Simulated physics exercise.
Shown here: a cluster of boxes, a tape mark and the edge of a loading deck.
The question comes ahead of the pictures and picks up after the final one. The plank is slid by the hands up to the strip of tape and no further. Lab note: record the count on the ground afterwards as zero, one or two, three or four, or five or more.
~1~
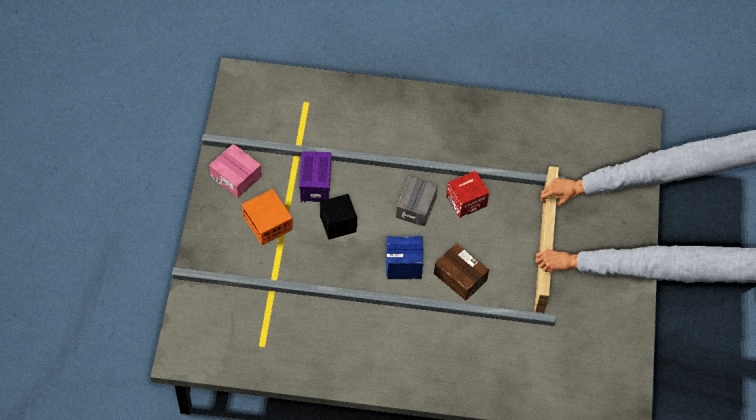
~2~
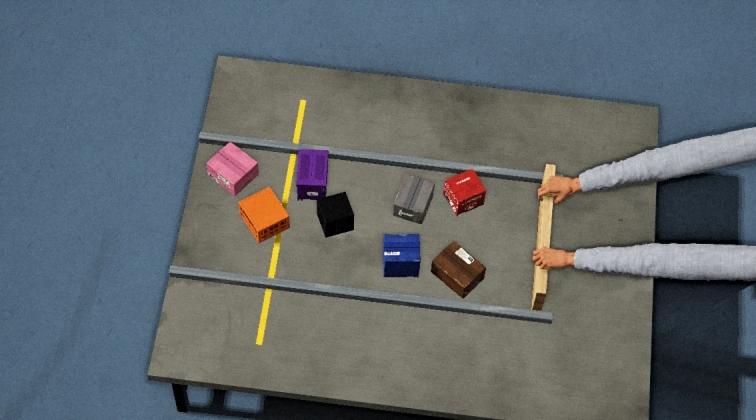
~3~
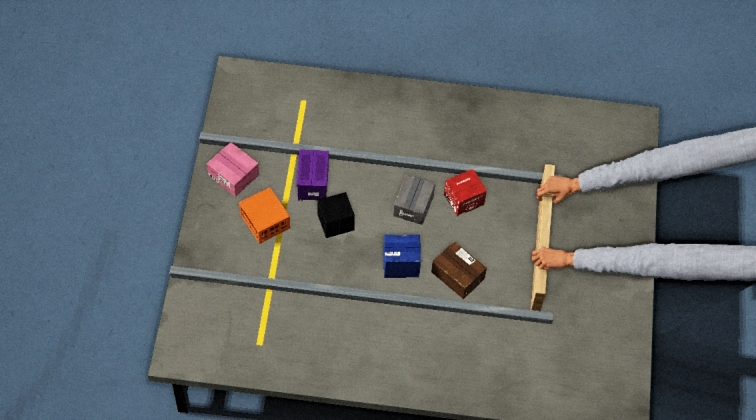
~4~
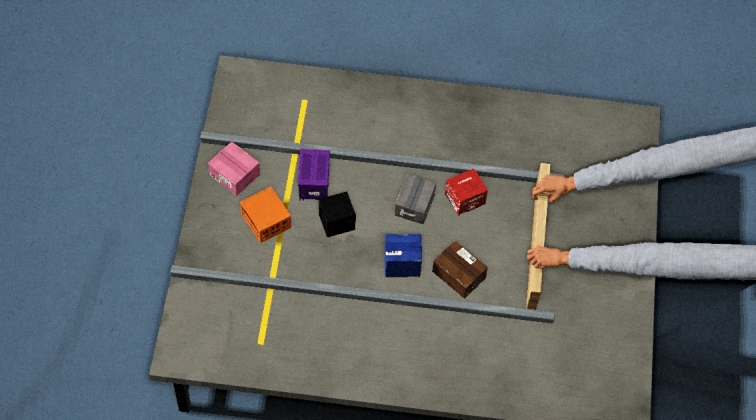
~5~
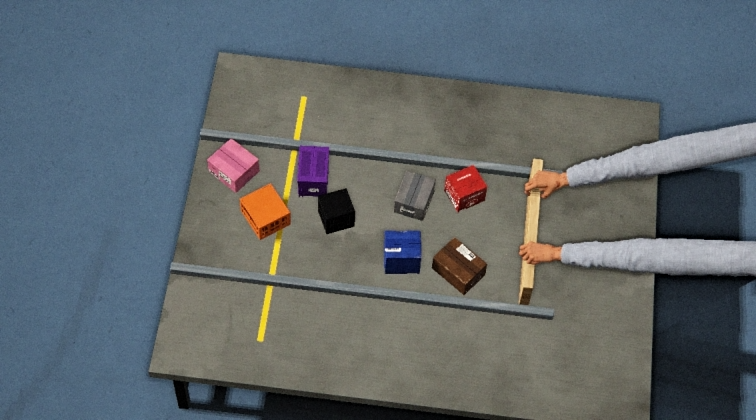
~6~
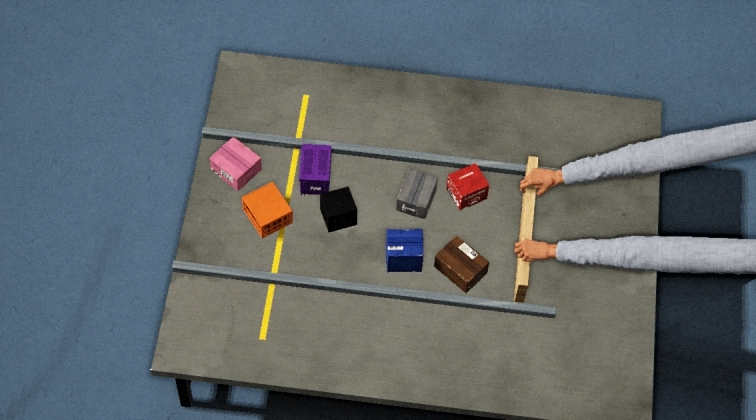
Well, the ones that get knocked off number not even one.
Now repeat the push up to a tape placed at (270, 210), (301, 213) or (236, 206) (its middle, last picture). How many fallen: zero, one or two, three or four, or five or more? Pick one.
Result per tape, in order - one or two / no fall at all / either three or four.
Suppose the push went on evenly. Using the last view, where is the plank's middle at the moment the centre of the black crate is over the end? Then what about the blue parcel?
With the black crate it sits around (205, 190), with the blue parcel around (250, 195).
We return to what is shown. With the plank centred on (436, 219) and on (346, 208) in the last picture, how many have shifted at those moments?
At the first spot the count is 4, and at the second it is 7.
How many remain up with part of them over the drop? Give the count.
The count is 1.
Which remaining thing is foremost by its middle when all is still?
Pink parcel.
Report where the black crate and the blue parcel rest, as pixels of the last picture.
First at (267, 216); second at (214, 236).
Soon after, none off yet; pink parcel at rest near (236, 164); orange crate at rest near (268, 210); purple tote at rest near (316, 170).
Then, none off yet; pink parcel at rest near (236, 164); orange crate at rest near (268, 210); purple tote moving near (313, 169).
At rest, the number that fall off is zero.
